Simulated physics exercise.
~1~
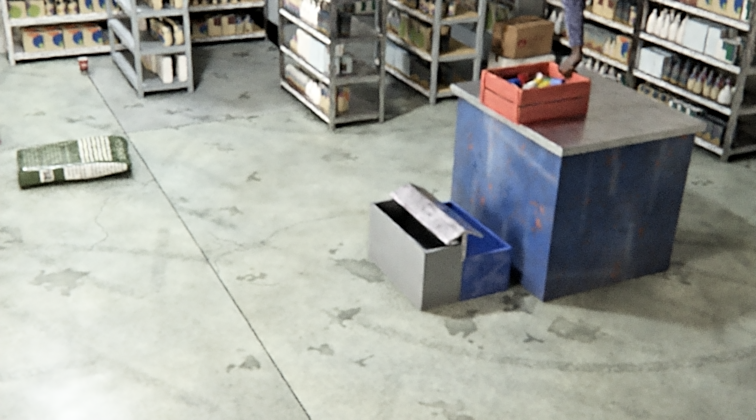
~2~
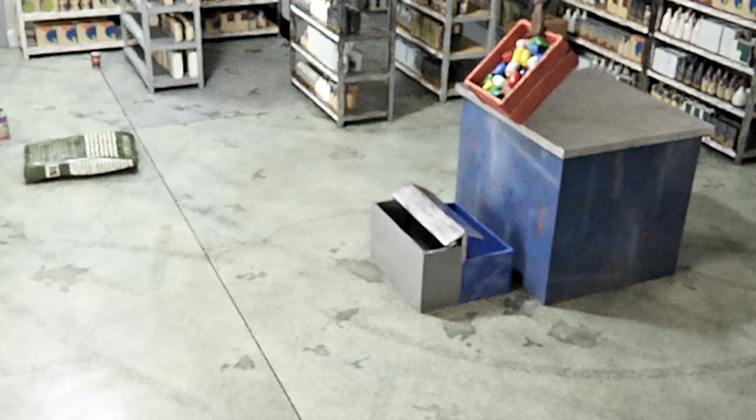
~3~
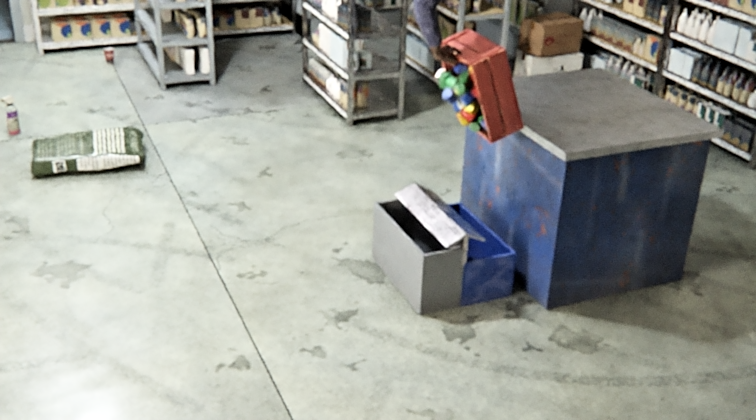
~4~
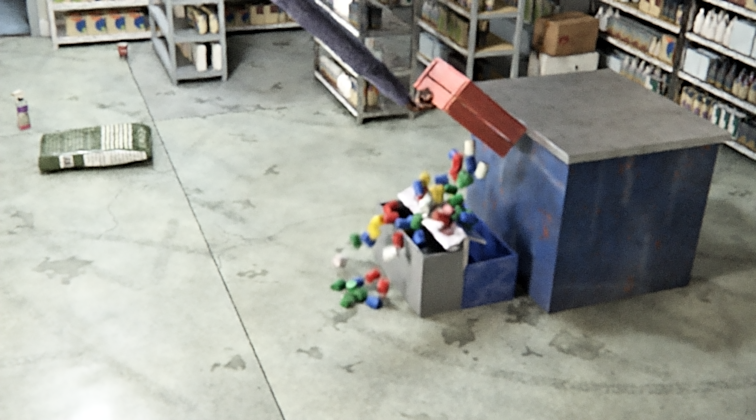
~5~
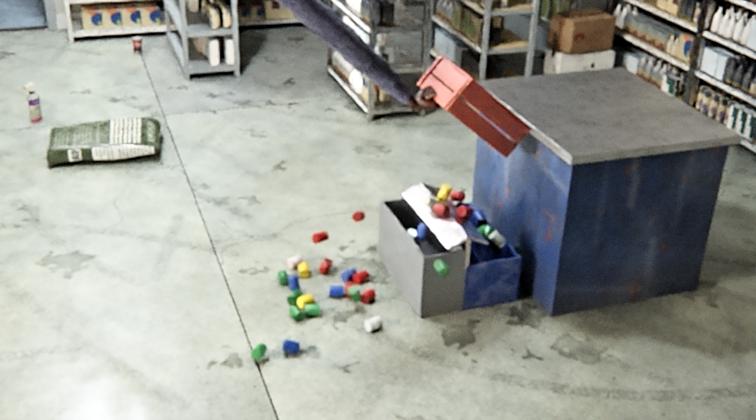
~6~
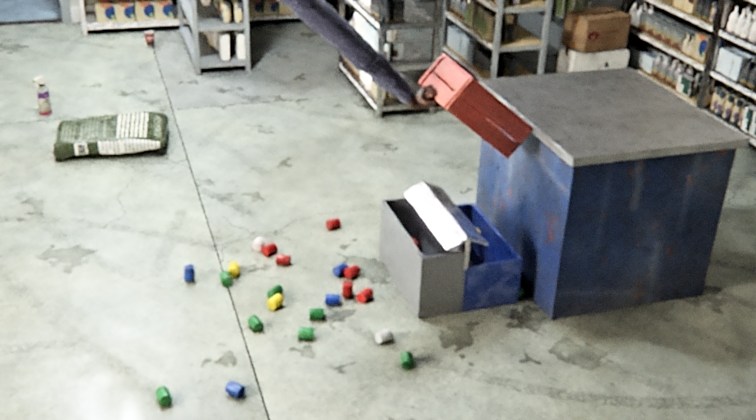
To begin with, a red crate full of colourful little jars sits on a blue bench among store shelves, with a blue bin and a grey tub on the floor beside it. The crate lifts and tilts to the left, showing the jars inside. It tips further until they begin sliding out, and then, steeply tilted and held by a dark arm, it pours them over the pale splitter above the two containers. Some drop inside, while many bounce leftward onto the concrete. Finally the crate stays tipped, and jars lie scattered across the floor beyond the grey tub.
